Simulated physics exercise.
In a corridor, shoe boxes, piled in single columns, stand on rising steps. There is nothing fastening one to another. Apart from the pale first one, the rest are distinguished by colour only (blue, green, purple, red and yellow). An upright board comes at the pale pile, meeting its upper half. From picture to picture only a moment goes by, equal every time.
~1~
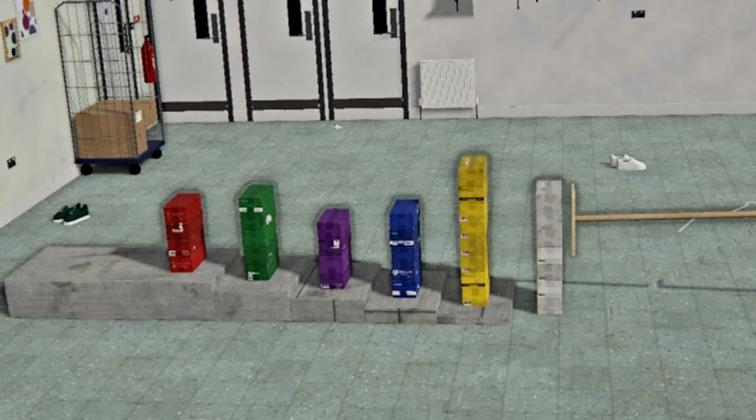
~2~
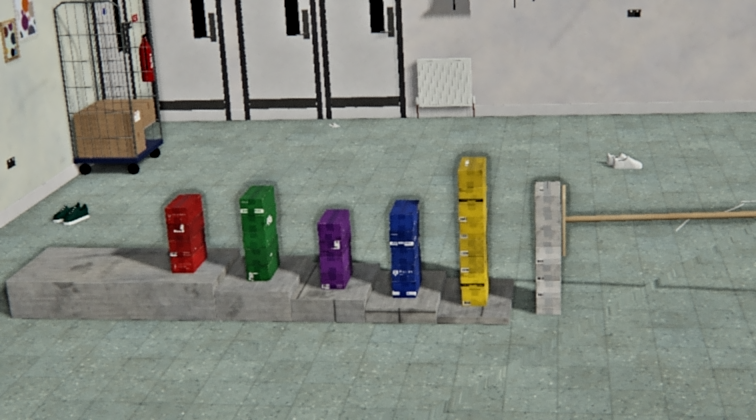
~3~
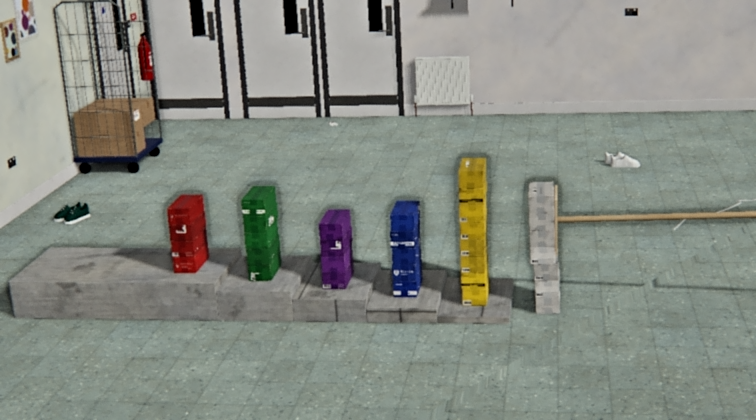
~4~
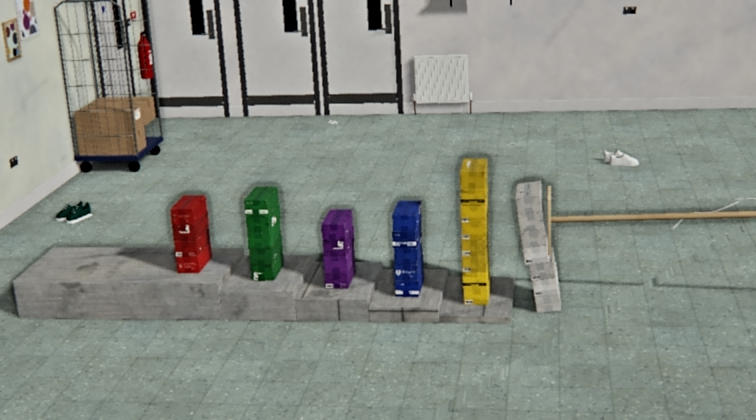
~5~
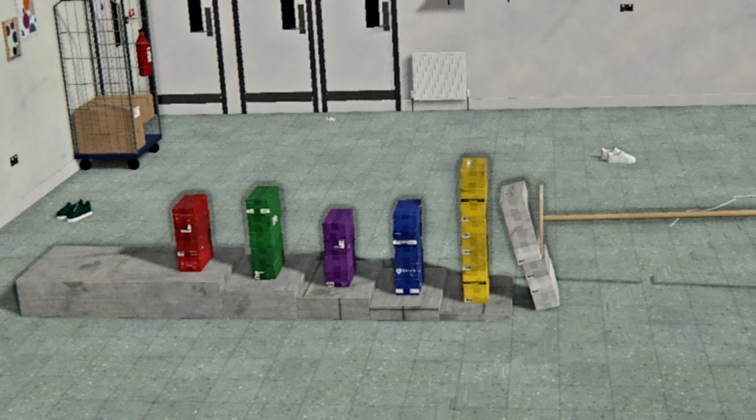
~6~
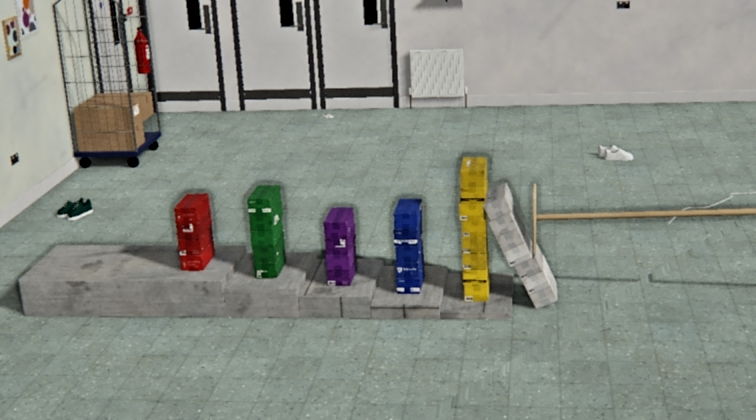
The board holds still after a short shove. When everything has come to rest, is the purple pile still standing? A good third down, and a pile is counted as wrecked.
No.
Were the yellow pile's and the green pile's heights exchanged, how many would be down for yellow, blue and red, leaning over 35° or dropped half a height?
The tally reads yellow 5, then blue 5, then red 0.
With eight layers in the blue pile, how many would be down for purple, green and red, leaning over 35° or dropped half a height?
Purple 4, green 4, red 3.
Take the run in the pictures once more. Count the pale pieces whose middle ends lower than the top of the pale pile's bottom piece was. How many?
Tally at the end: 2.
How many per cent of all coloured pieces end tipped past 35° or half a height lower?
Roughly 60 percent of the pieces.
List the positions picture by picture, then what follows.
In the first picture (places mark the middle of the side facing us; the camera moves round a little), board (573, 219) not yet touching; top purple box (329, 231); top yellow box (471, 178); the rest undisturbed.
Board (564, 220) not yet touching; top purple box (329, 232), in the second picture.
Board (556, 220) pushing; top purple box (331, 232), in the third picture.
Board (549, 221) pushing, top of the pale pile leaning a little; top purple box (333, 232); the rest undisturbed, in the fourth picture.
Board (541, 220) pushing, top of the pale pile leaning clearly; top purple box (334, 232); the rest undisturbed, in the fifth picture.
Board (535, 219) pushing, top of the pale pile leaning clearly; top purple box (335, 231); top yellow box (472, 179); one has shifted, in the sixth picture.
Soon after the last picture, 7 of the pale pile down; none of the 4 purple boxes down (0 of 26 in all colours); top purple box unmoved; top yellow box leaning a little.
A little later, 7 of the pale pile down; none of the 4 purple boxes down (8 of 26 in all colours); top purple box unmoved; top yellow box leaning well over, about its own height lower.
Later still, 7 of the pale pile down; none of the 4 purple boxes down (12 of 26 in all colours); top purple box leaning clearly; top yellow box leaning clearly, some three heights lower.
At rest, 7 of the pale pile down; 3 of the 4 purple boxes down (15 of 26 in all colours); top purple box leaning clearly, about its own height lower; top yellow box leaning clearly, some three heights lower. As the last picture would show them, middles, top purple box near (286, 239), top yellow box near (304, 226).
